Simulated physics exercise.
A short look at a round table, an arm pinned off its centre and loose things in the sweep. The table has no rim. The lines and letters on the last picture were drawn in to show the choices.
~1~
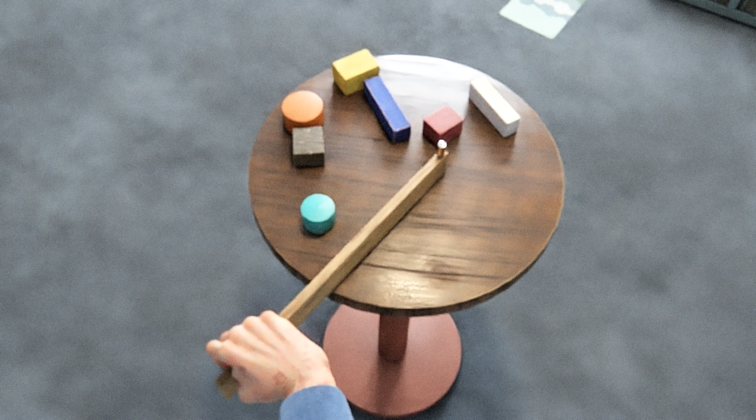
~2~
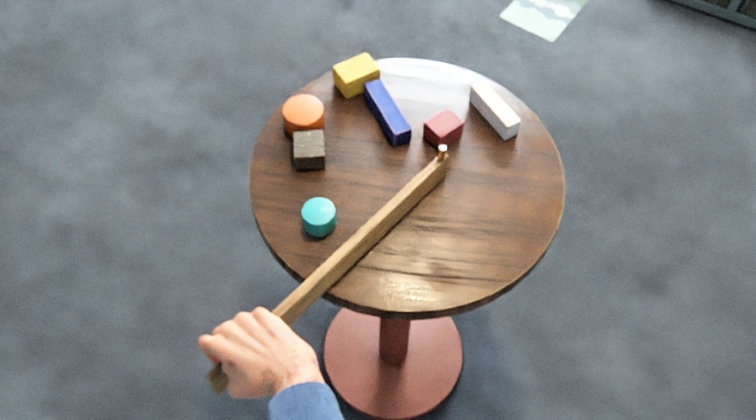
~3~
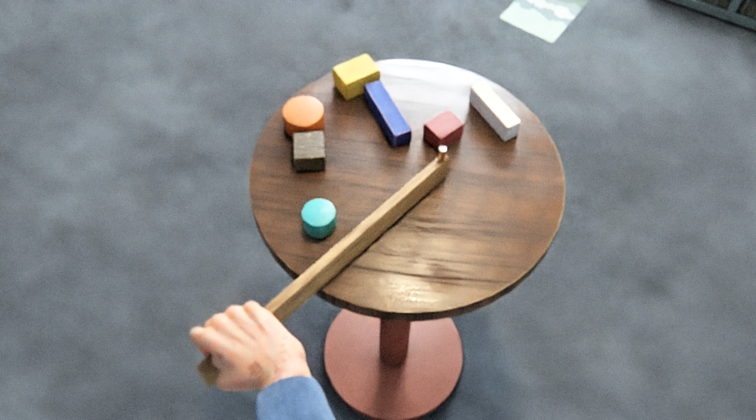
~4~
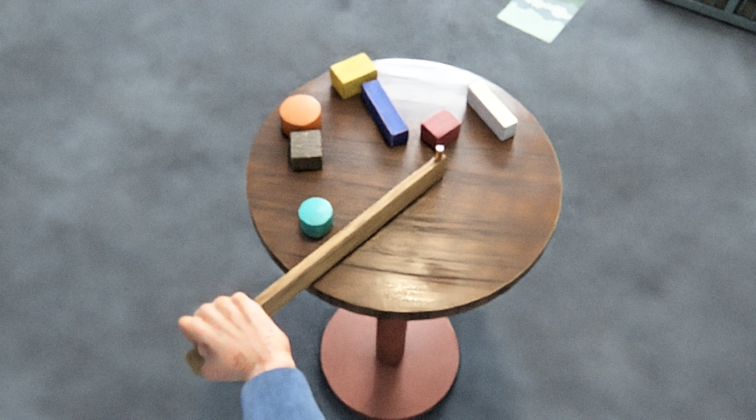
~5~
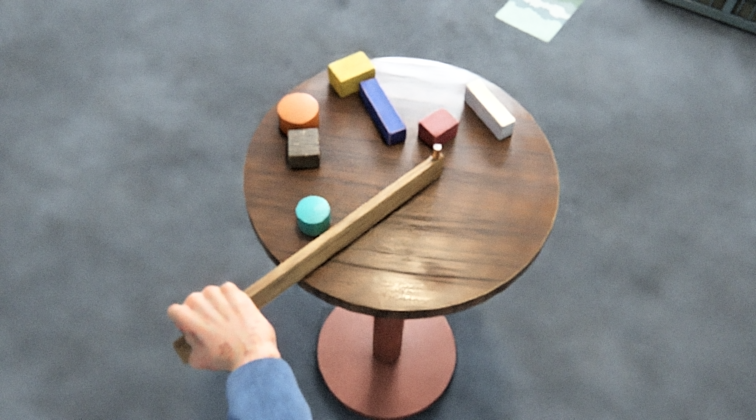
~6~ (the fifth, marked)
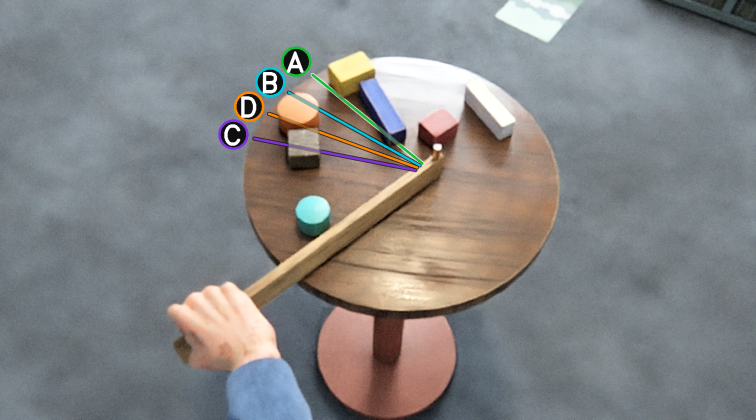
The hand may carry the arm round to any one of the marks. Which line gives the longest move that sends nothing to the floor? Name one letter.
No farther than C.
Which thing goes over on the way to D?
The orange tin.
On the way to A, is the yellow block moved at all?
Yes.
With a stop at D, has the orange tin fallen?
By then, yes.
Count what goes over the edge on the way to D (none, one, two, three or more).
In all, one.
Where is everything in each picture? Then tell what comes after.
In the first picture, turquoise tin (318, 214); orange tin (303, 114); yellow block (356, 72).
In the second picture, arm (373, 223); red block (443, 129).
In the third picture, arm (370, 222); blue stick (387, 113).
In the fourth picture, arm (364, 218); turquoise tin (316, 217).
In the fifth picture, arm (358, 214); yellow block (352, 74); red block (438, 129); black block (304, 149).
On the marked copy, A at (365, 117); B at (352, 128); C at (334, 154); D at (341, 140).
With C. Early on, arm (338, 186); turquoise tin (300, 194); yellow block (352, 75).
Further on, arm (332, 157); orange tin (300, 102); turquoise tin (290, 155).
At the end, arm (336, 138); orange tin (305, 78); black block (303, 105); nothing has fallen.
As for the rest, A drops the orange tin and black block; B drops the orange tin and black block; D drops the orange tin.
